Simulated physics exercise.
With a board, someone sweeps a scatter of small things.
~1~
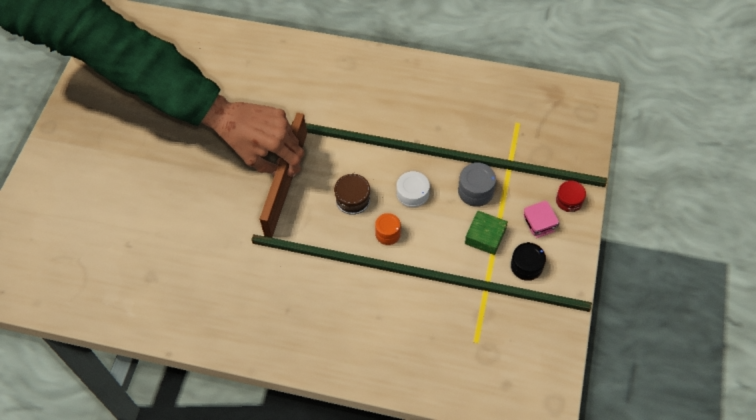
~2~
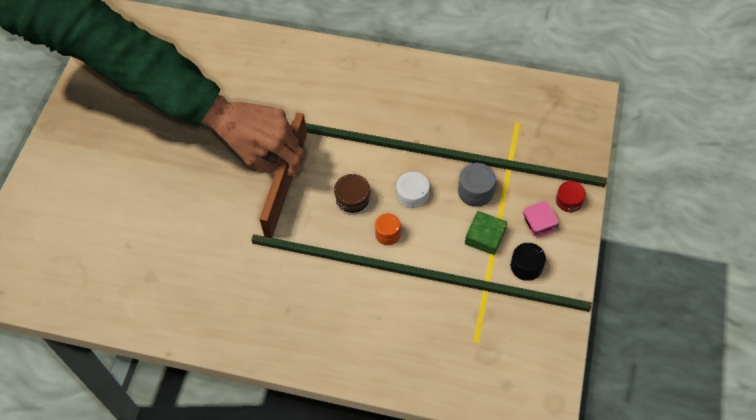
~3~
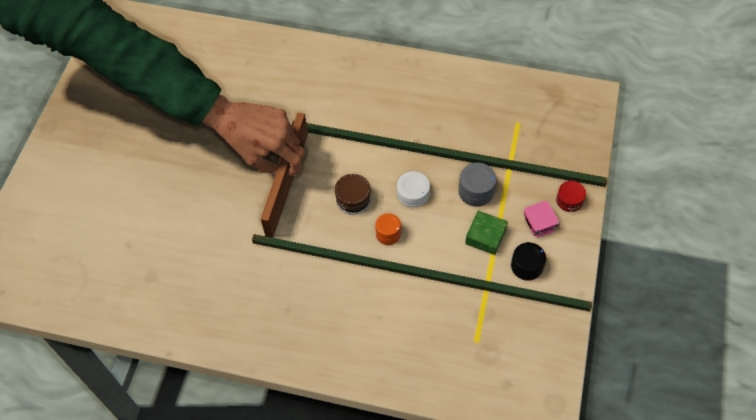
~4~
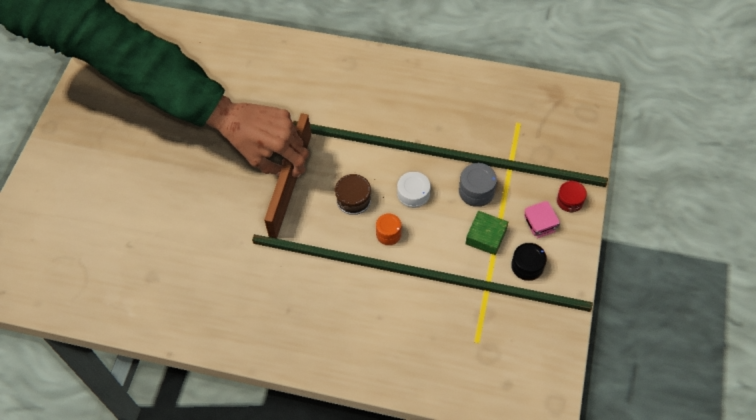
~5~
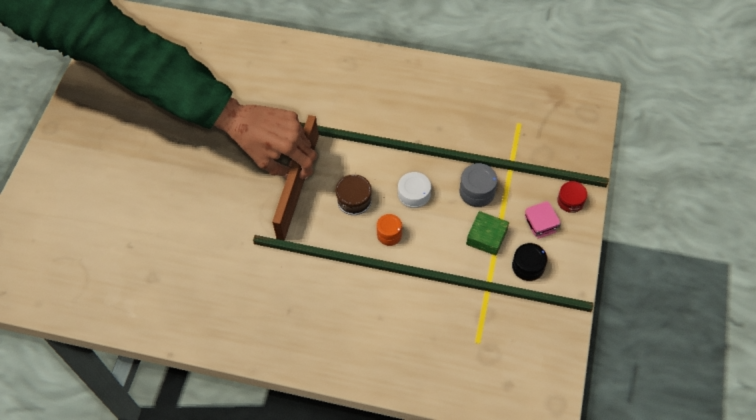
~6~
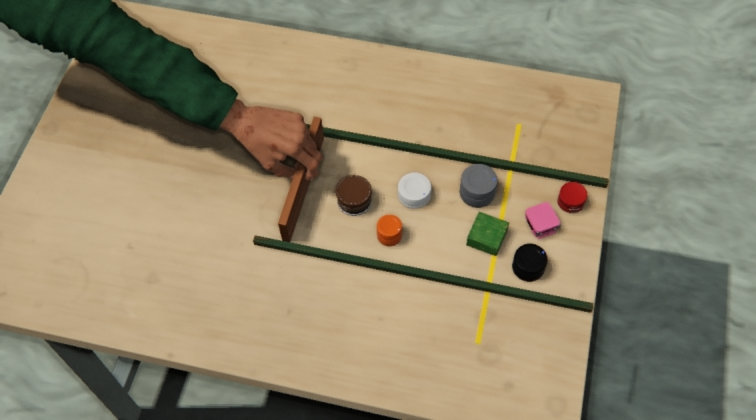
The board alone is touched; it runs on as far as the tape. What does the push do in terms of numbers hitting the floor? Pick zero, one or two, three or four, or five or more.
It sends zero to the floor.
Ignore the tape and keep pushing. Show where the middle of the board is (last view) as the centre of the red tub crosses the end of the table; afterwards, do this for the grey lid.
About (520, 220), and (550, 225) for the other.
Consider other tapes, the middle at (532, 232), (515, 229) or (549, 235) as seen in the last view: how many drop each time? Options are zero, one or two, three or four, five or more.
1 or 2; no fall at all; one to two.
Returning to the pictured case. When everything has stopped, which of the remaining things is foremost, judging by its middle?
It's the red tub.
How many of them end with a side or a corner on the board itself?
3 are in contact with it.
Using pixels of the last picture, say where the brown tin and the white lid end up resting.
In order, first (518, 226), then (522, 198).
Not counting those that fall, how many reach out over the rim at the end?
Number: 0.
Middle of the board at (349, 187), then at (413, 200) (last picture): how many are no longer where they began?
I get 1 at the one place and 3 at the other.
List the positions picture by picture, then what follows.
Red tub (571, 197); pink case (540, 220); black lid (528, 262); board (285, 174); tape (498, 225), in the first frame.
Pink case (540, 220); board (284, 174), in the second frame.
Black lid (528, 261); brown tin (353, 194), in the third frame.
Red tub (571, 197); green block (487, 233), in the fourth frame.
Pink case (541, 220); orange lid (389, 230), in the fifth frame.
Red tub (572, 198); pink case (542, 221); black lid (530, 263); board (302, 179); tape (500, 226), in the sixth frame.
Soon after, none off yet; red tub at rest near (572, 198); pink case at rest near (542, 221); black lid at rest near (530, 263).
At rest, the number that fall off is zero.
